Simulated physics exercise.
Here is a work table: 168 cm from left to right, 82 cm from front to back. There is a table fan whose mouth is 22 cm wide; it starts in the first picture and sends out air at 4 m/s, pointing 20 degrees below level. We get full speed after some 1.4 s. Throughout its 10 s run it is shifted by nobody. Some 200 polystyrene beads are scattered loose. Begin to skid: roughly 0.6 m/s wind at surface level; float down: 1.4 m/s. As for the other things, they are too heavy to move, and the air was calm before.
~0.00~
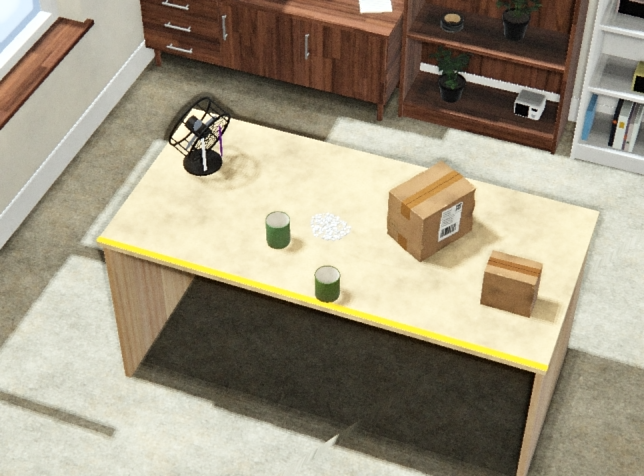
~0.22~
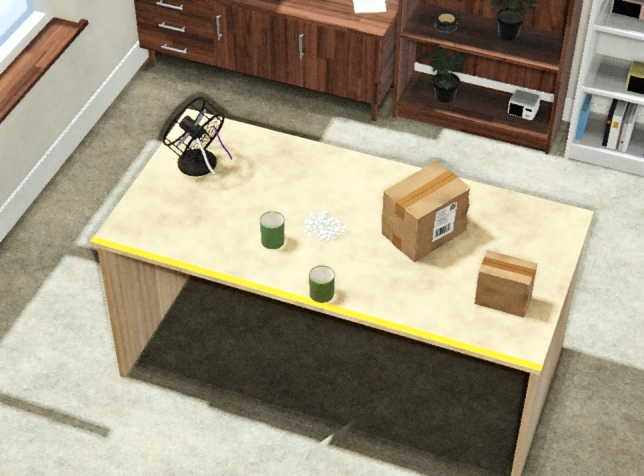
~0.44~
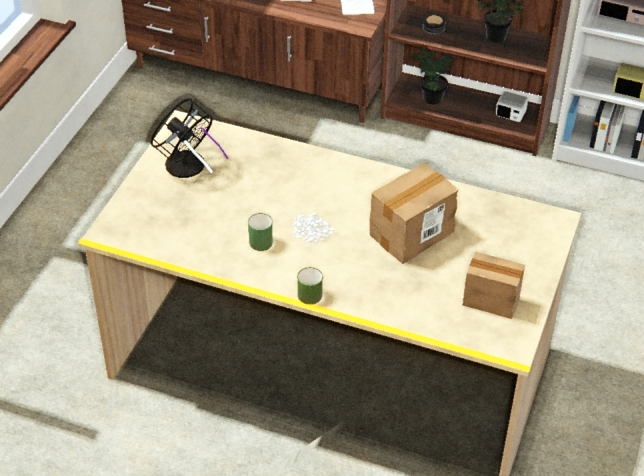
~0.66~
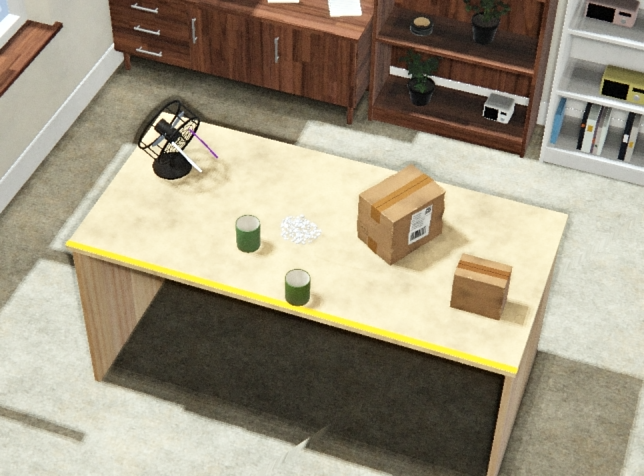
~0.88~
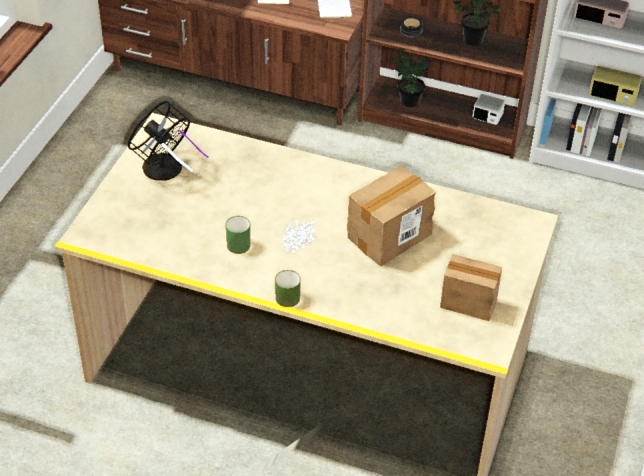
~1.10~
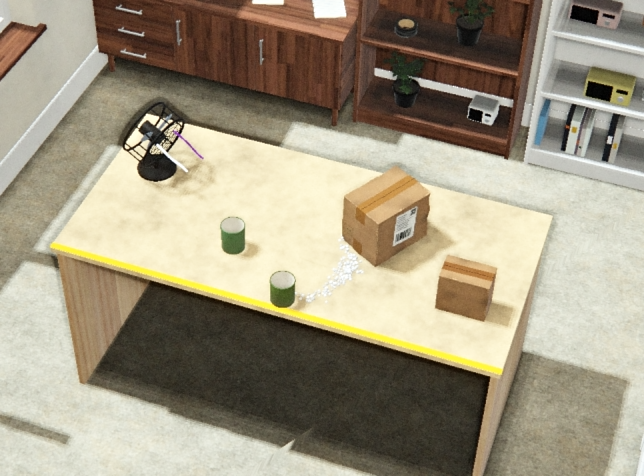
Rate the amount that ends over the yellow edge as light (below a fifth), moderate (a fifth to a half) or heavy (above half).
Heavy.
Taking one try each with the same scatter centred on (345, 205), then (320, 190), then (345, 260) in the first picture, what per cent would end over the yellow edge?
Taking the three spots in order, you'd get around 0 percent, 0 percent and 90 percent.
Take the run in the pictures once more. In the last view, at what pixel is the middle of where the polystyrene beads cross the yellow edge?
Around (374, 339).
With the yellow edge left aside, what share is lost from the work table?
30 %.
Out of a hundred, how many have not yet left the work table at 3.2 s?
About 5 %.
After 2.0 s, 11 % are on the move or not yet settled, 66 % are over the yellow edge.
After 3.2 s, 6 % are on the move or not yet settled, 68 % are over the yellow edge.
After 5.5 s, 4 % are on the move or not yet settled, 68 % are over the yellow edge.
After 10.0 s, at the end, 68 % are over the yellow edge.
